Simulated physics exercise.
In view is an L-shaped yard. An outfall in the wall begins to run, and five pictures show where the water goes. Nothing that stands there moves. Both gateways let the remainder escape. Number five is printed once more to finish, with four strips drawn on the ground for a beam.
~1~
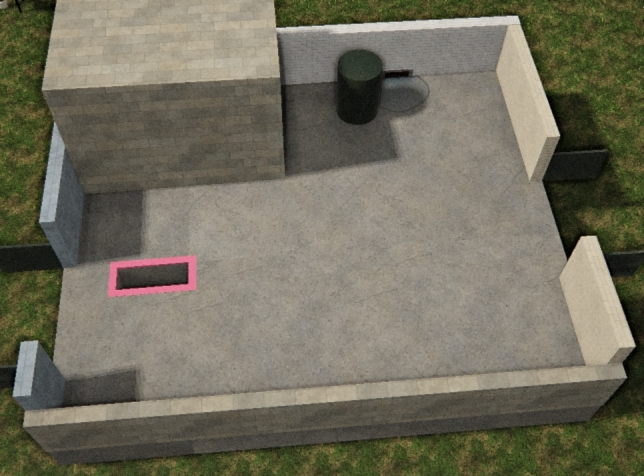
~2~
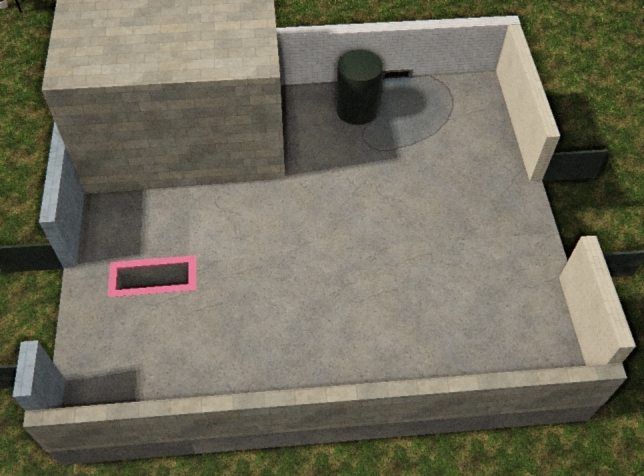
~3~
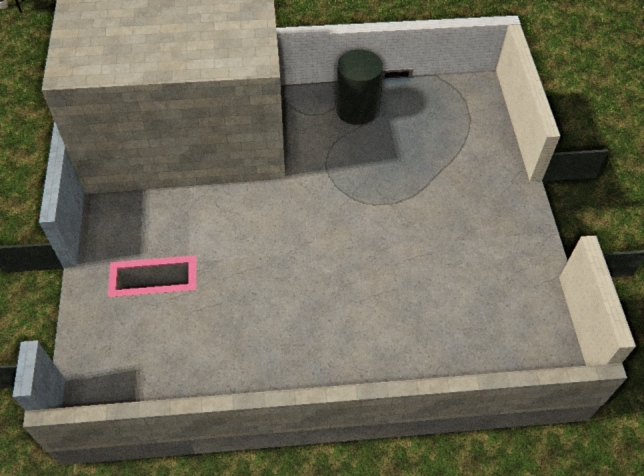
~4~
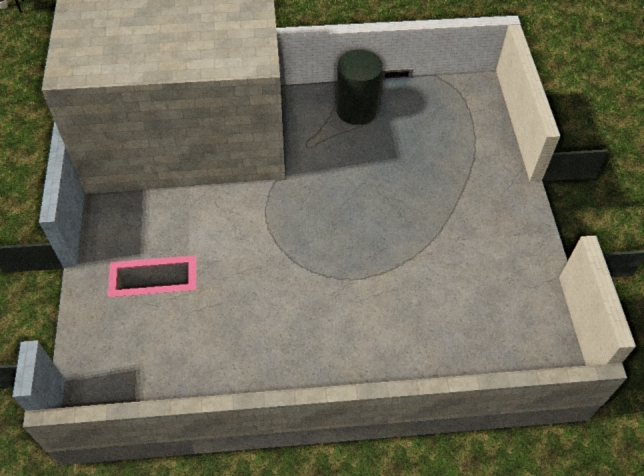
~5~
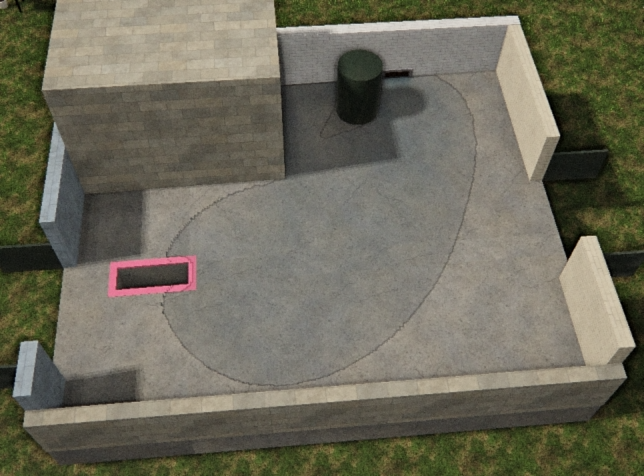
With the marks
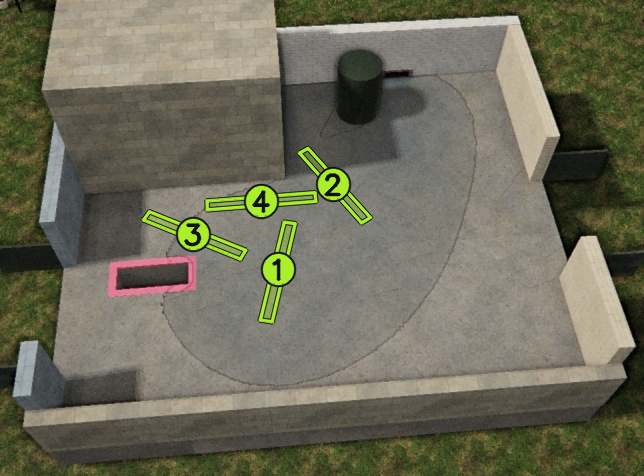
Water spreads in a thin, dark-edged sheet across a grey L-shaped yard, seen from high above by a still camera. A dark green tank stands by the back wall, right of a tan block building, with a pink-framed drain at left, low walls around, gaps at either side and grass beyond. The sheet starts small beside the tank, widens toward the front and left, and reaches the drain, which takes water.
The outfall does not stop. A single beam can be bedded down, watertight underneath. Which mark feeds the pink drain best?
Choose 1.
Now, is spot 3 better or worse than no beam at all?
Worse.
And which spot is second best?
It is 4.
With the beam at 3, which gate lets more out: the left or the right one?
The left one.
In lime, 1 from (266, 320) to (289, 222); 2 from (303, 150) to (365, 220); 3 from (146, 215) to (243, 254); 4 from (207, 205) to (315, 197).
If 1 is chosen, about 18 % of the stream goes into the pink drain, about 82 % out by the gates.
If 2 is chosen, about 9 % of the stream goes into the pink drain, about 91 % out by the gates.
If 3 is chosen, about 6 % of the stream goes into the pink drain, about 94 % out by the gates.
If 4 is chosen, about 12 % of the stream goes into the pink drain, about 88 % out by the gates.
